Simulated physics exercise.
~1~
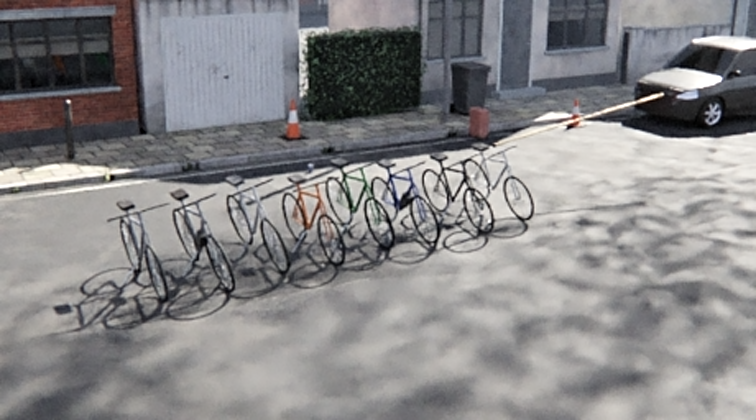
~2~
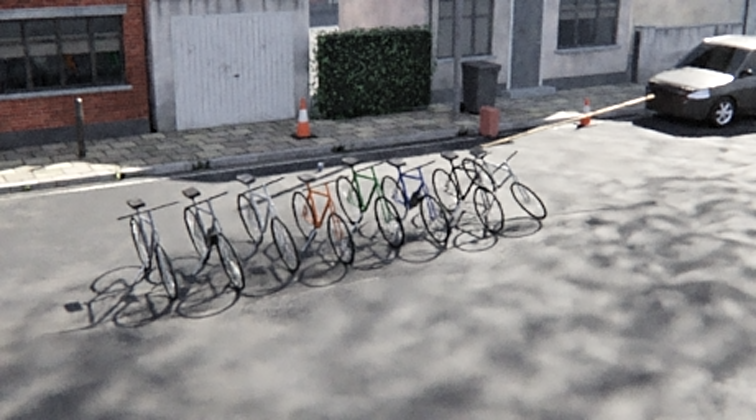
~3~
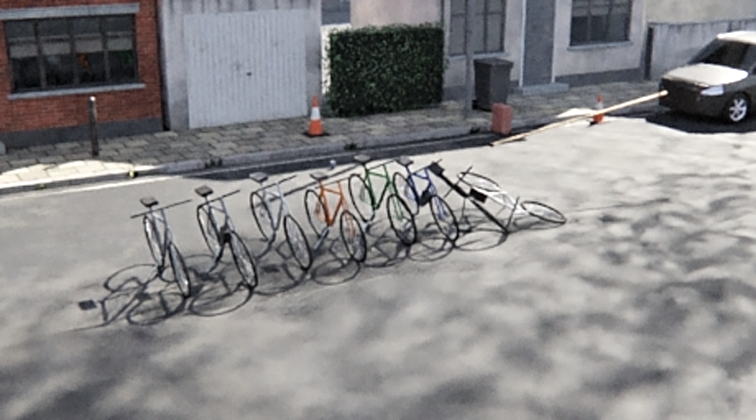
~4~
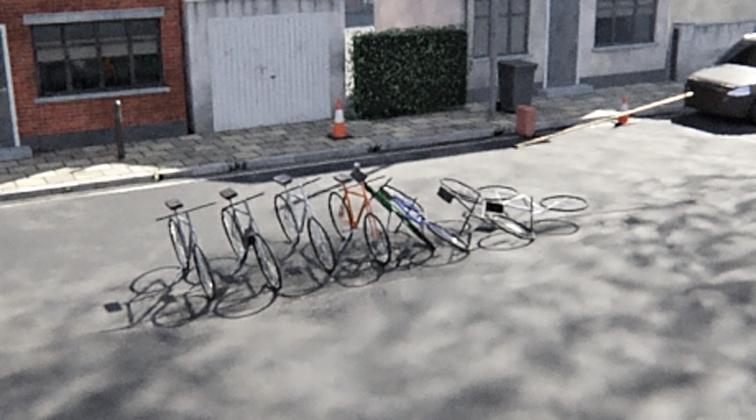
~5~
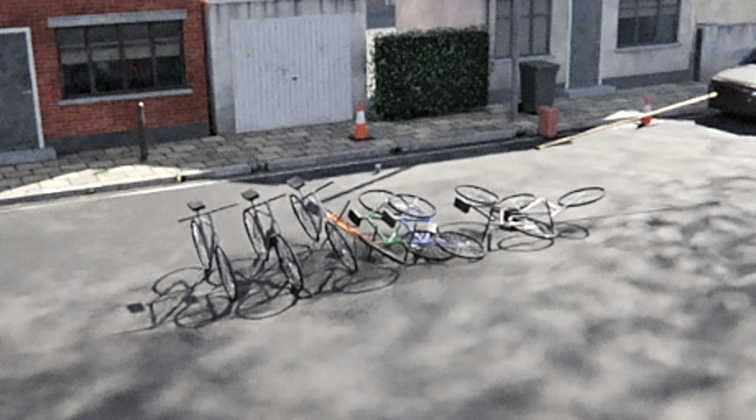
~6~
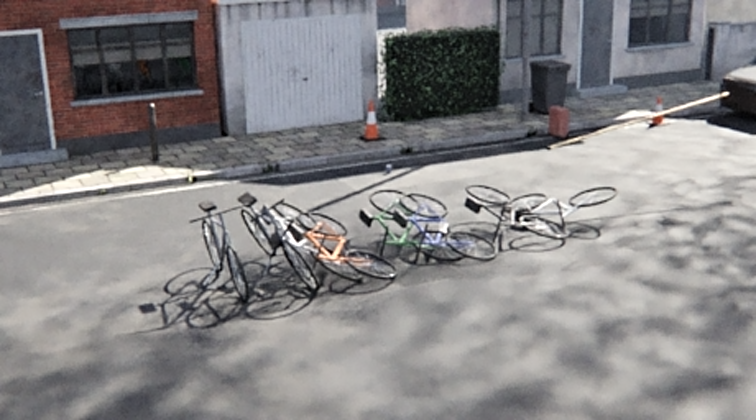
Row of eight bicycles toppling one after another from the right along a sunlit street, leaving only the two leftmost standing.
